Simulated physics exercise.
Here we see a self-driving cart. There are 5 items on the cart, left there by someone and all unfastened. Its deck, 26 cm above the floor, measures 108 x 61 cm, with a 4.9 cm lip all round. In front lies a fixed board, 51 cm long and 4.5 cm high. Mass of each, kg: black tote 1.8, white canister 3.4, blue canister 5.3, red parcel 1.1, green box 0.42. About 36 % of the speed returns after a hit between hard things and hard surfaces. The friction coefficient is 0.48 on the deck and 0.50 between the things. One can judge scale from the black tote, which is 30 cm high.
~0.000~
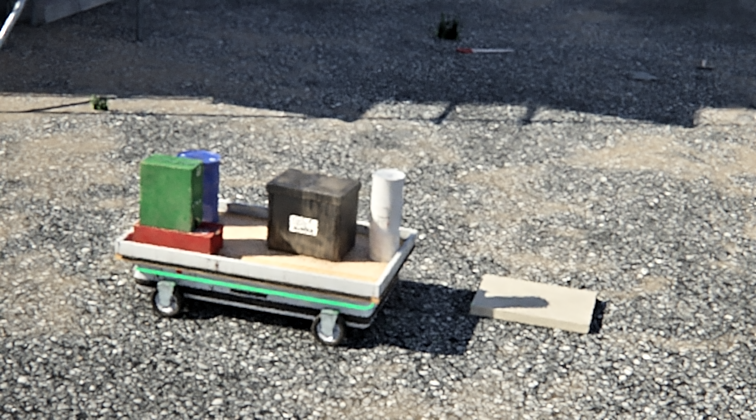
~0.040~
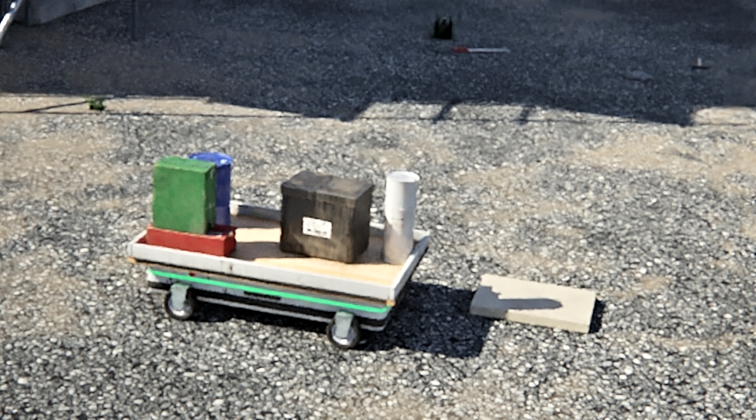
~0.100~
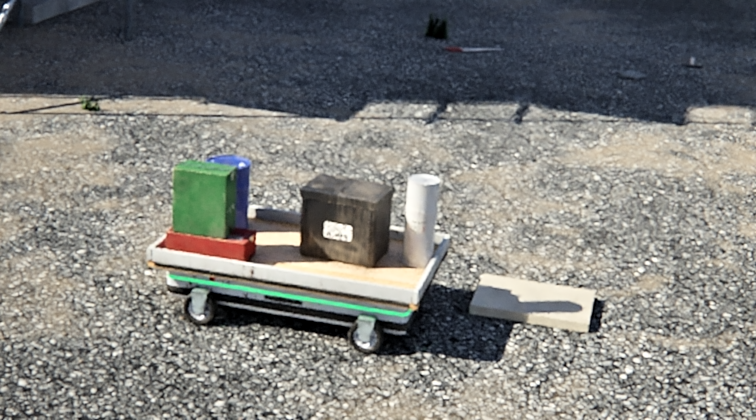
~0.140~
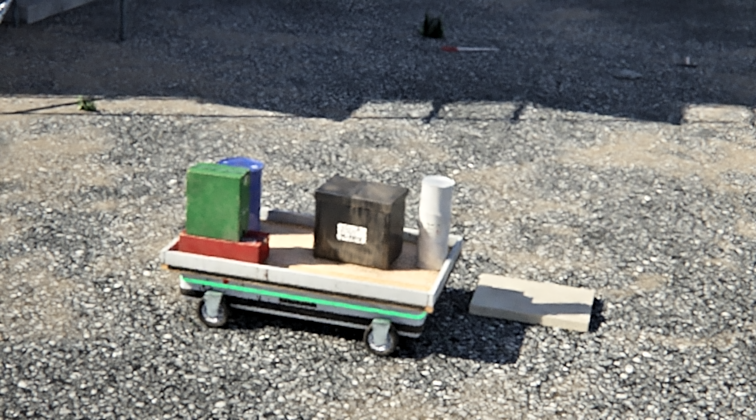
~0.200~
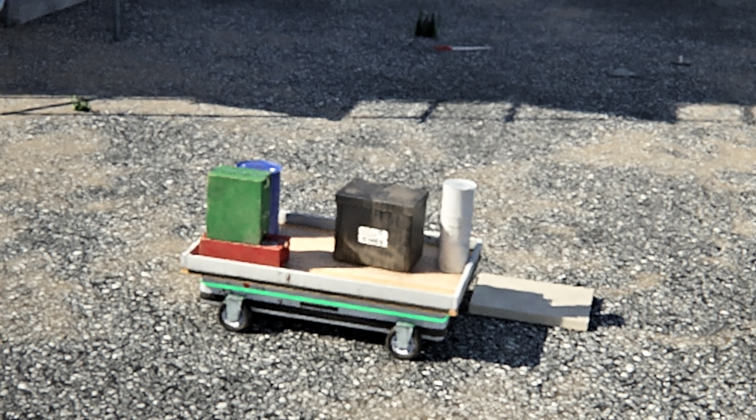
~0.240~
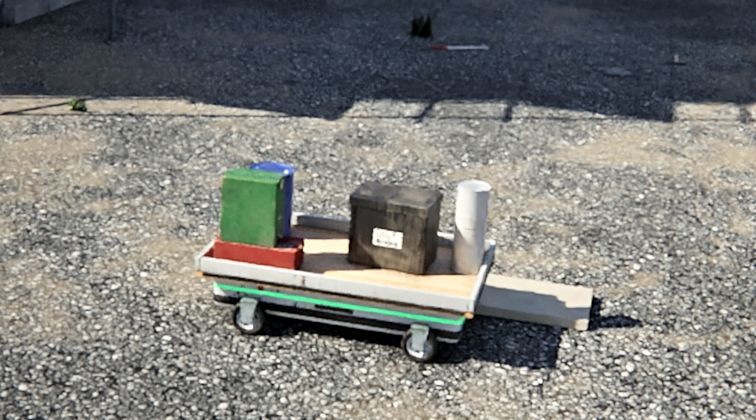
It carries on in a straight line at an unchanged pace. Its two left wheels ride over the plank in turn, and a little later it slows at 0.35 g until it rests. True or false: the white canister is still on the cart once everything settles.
True.
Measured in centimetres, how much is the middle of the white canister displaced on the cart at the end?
Roughly 26 cm.
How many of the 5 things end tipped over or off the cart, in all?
The number is 3.
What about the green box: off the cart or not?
Green box: Goes out of bounds.
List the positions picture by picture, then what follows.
In the first frame, 0 cm covered; white canister (386, 216); black tote (313, 215).
In the second frame, 6 cm covered; red parcel (192, 239); green box (185, 195).
In the third frame, 15 cm covered; black tote (346, 221).
In the fourth frame, 21 cm covered; red parcel (225, 245); green box (218, 202).
In the fifth frame, 30 cm covered; black tote (380, 226).
In the sixth frame, 36 cm covered; white canister (470, 228); red parcel (259, 251).
Around 0.94 s, 141 cm covered; white canister at 64° to upright near (714, 293); blue canister at 19° to upright; green box at 12° to upright.
Around 1.54 s, 221 cm covered; green box now off the cart; white canister on its side; blue canister at 61° to upright.
Finally (2.4 s), off the cart, green box; on their side or leaning hard on the cart, white canister and blue canister; the other 2 still in place (within 10 cm).
